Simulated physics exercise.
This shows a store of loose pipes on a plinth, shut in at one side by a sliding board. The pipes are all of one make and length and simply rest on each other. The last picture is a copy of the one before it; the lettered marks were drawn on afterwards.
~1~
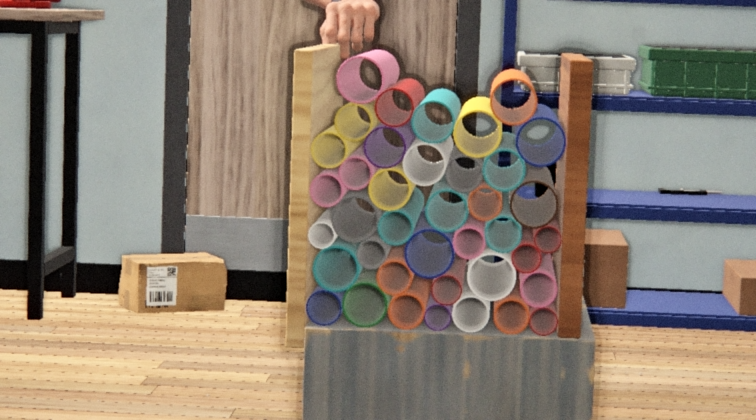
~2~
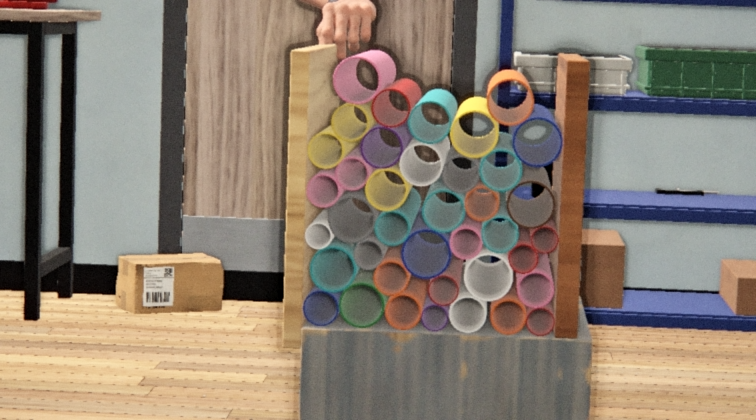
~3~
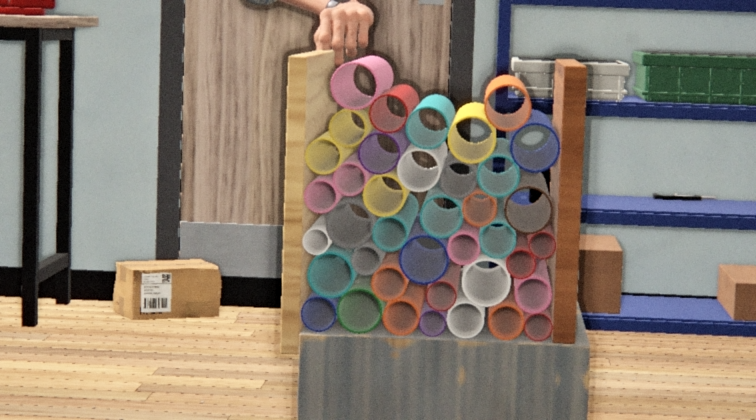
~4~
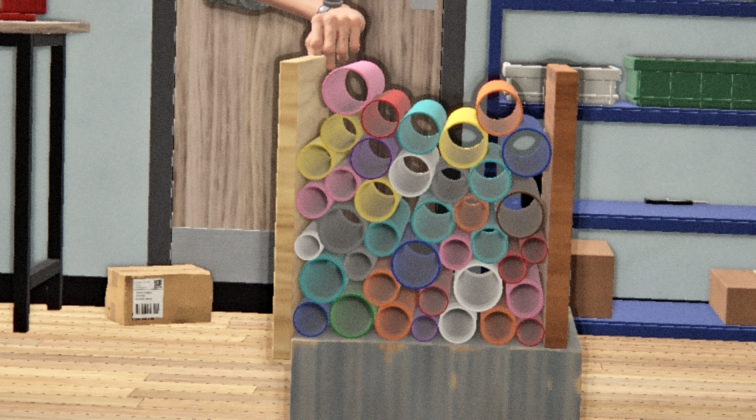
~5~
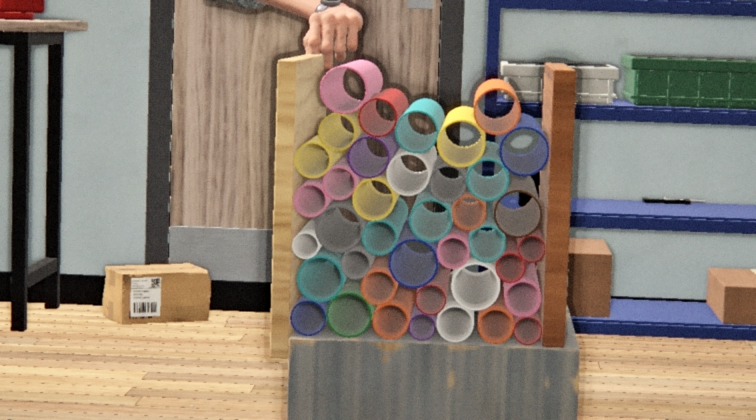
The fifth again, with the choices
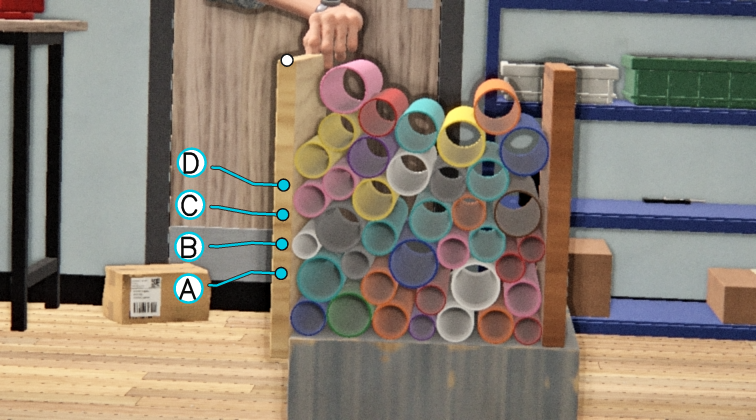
In a room with a wooden floor, a door and blue shelving, colourful open-ended pipes lie stacked on a grey plinth between two upright boards. A hand grips the top of the left board throughout, while the view shifts slightly and the stack shows no clear movement.
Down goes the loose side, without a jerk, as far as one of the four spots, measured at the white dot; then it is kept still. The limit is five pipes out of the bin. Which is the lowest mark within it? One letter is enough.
The lowest mark that will do is C.
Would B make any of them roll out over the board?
At B: Yes.
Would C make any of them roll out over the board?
Yes.
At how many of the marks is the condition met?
The number is two.
On the marked copy, A at (281, 273); B at (282, 244); C at (283, 215); D at (284, 185); the white dot at (287, 60).
Taking C. A third of the way, top of the board (295, 129).
Two thirds of the way, top of the board (293, 207).
When it is over, top of the board (293, 214), three out over the board.
As for the rest, A more than five out over the board; B more than five out over the board; D none out over the board.
